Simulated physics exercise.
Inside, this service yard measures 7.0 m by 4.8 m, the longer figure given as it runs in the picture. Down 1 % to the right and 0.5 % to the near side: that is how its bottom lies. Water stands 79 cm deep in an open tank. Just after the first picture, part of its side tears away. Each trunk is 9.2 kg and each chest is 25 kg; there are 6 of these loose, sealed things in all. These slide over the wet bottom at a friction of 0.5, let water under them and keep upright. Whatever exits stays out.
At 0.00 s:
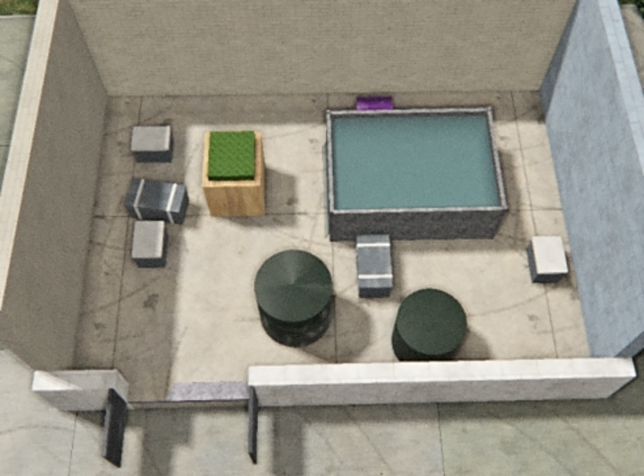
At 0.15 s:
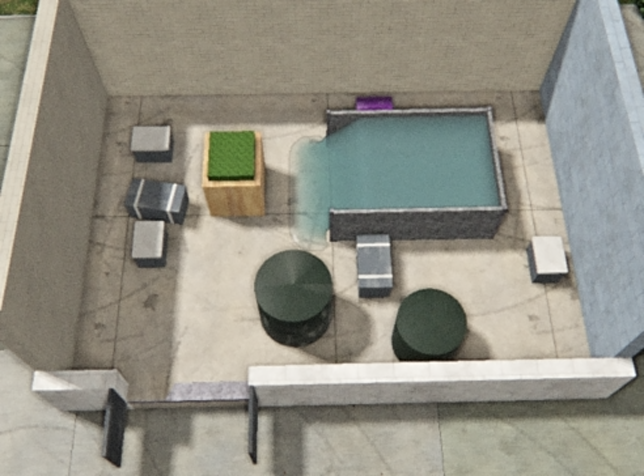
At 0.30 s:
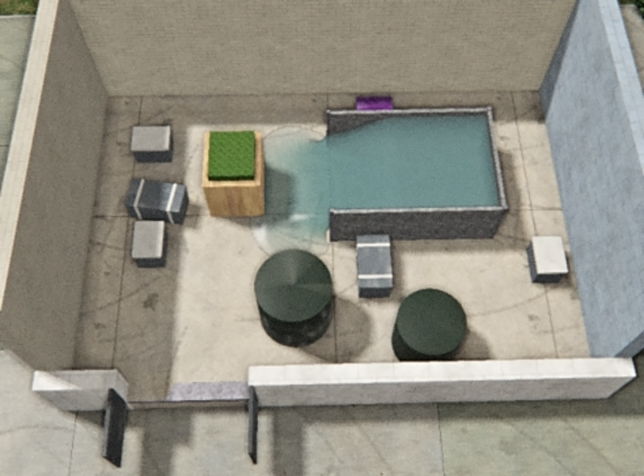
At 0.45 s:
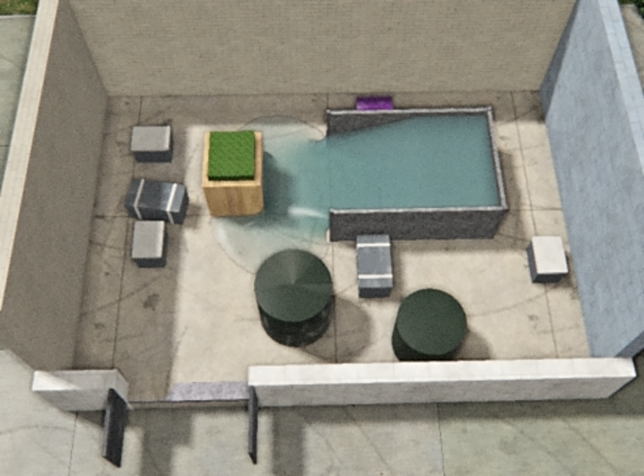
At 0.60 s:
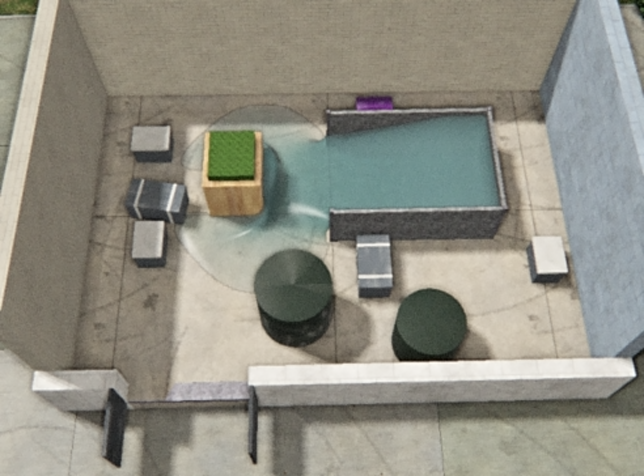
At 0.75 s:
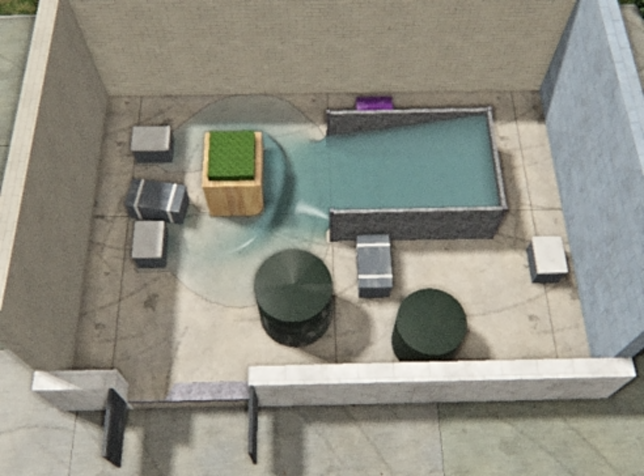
In a walled yard, the left side of a raised tank gave way and water spread across the paving, flowing around a wooden block with a green top, while the scattered boxes stayed put.
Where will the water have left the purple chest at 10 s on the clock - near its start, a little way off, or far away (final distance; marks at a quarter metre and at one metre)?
Near its start.
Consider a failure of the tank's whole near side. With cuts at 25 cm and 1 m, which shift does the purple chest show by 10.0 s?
The purple chest simply gets swept away.
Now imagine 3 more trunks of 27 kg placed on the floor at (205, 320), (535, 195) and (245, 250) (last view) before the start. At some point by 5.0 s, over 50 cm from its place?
Order as asked - farther, not as far, farther.
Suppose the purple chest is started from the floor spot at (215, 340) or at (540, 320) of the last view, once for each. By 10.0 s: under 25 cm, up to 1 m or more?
Try one, it is swept a long way; try two, it keeps its spot.
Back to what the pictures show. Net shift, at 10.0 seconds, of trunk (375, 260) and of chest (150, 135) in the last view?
Respectively: 140 cm / 200 cm.
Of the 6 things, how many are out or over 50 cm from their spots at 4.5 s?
I count 4.
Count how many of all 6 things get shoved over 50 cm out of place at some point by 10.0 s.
Counting them up, I find 4.
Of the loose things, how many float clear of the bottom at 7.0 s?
It comes to 2.
After 2.0 s the purple chest is near (374, 107), 0.0 m from its start, aground; 0 of 6 are out; 0 afloat.
After 4.5 s the purple chest is near (374, 107), 0.0 m from its start, aground; 0 of 6 are out; 2 afloat.
After 7.0 s the purple chest is near (374, 107), 0.0 m from its start, aground; 1 of 6 are out; 2 afloat.
After 10.0 s the purple chest is near (374, 107), 0.0 m from its start, aground; 1 of 6 are out; 2 afloat.
